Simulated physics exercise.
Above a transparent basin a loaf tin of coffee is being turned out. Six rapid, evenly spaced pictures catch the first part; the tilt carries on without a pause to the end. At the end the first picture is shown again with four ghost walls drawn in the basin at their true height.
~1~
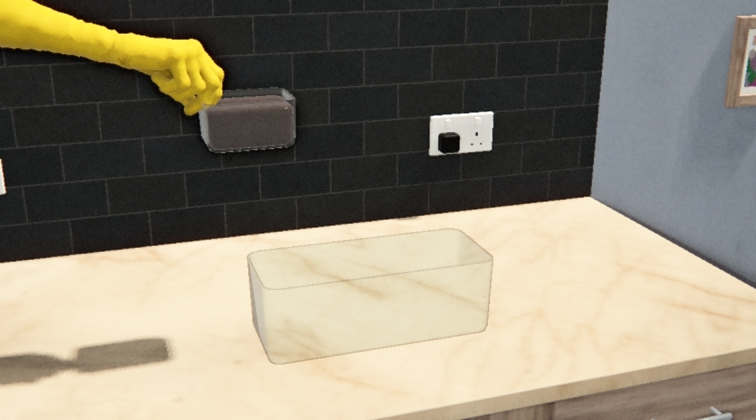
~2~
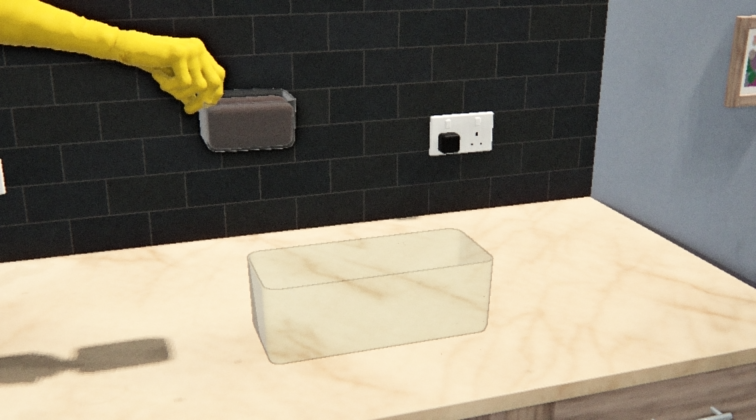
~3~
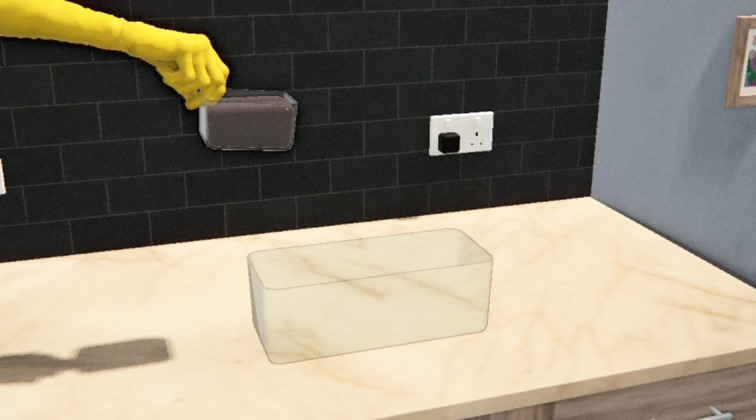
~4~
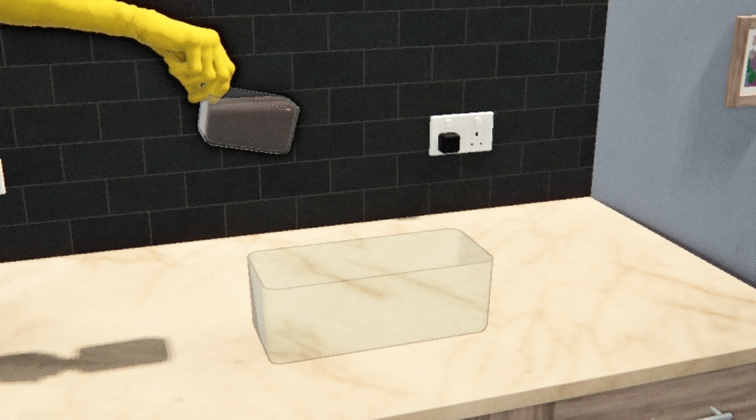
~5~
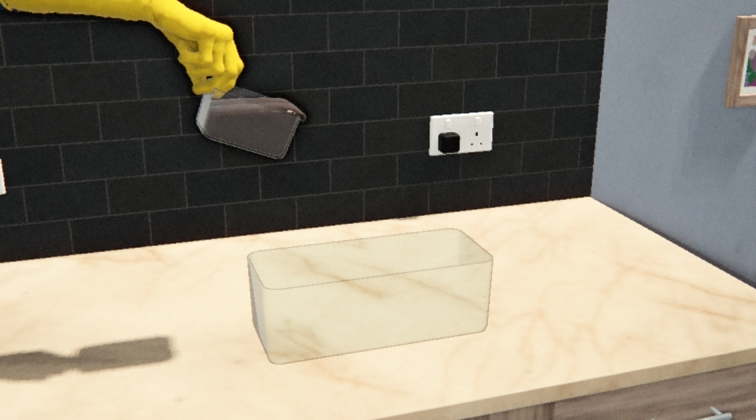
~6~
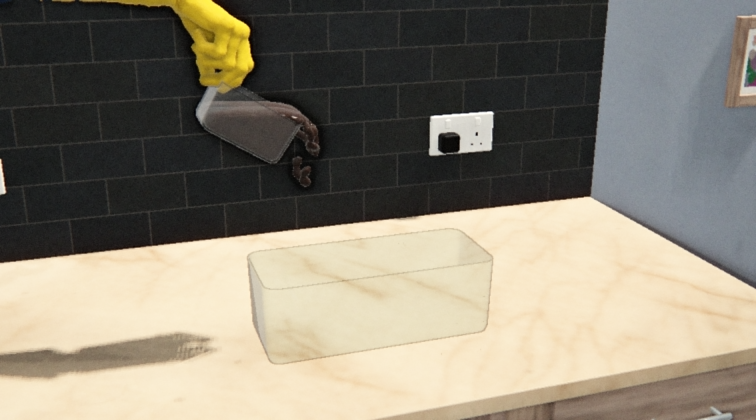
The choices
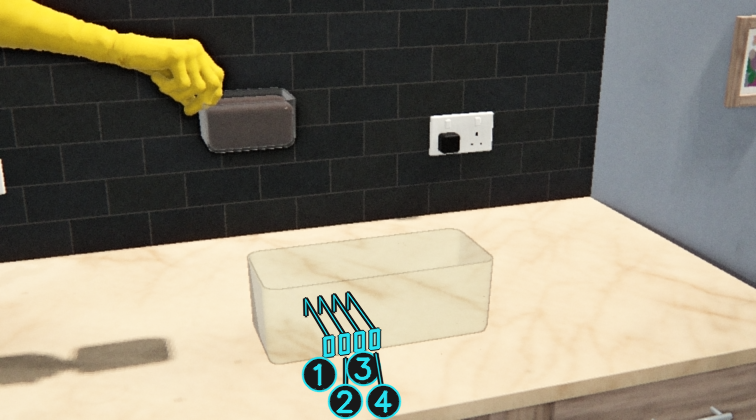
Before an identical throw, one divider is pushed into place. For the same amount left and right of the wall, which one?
Place 4 does it best.
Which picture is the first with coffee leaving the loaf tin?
Picture 5.
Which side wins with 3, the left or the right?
The right one.
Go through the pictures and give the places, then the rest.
In the first frame, upright, lip at (288, 93); basin from (267, 363) to (486, 328); nothing has left yet.
In the second frame, upright, lip at (288, 94); nothing has left yet.
In the third frame, tipped about 6°, lip at (290, 97); nothing has left yet.
In the fourth frame, tipped about 13°, lip at (292, 102); nothing has left yet.
In the fifth frame, tipped about 22°, lip at (294, 110); coffee is over the lip, down to (297, 115).
In the sixth frame, tipped about 32°, lip at (294, 118); coffee is over the lip, down to (303, 181).
On the marked copy, 1 at (330, 361); 2 at (345, 358); 3 at (360, 356); 4 at (375, 353).
With 1, about 17 % ends left of the wall and 81 % right of it.
With 2, about 28 % ends left of the wall and 69 % right of it; 3 % is lost outside.
With 3, about 34 % ends left of the wall and 64 % right of it.
With 4, about 46 % ends left of the wall and 52 % right of it.
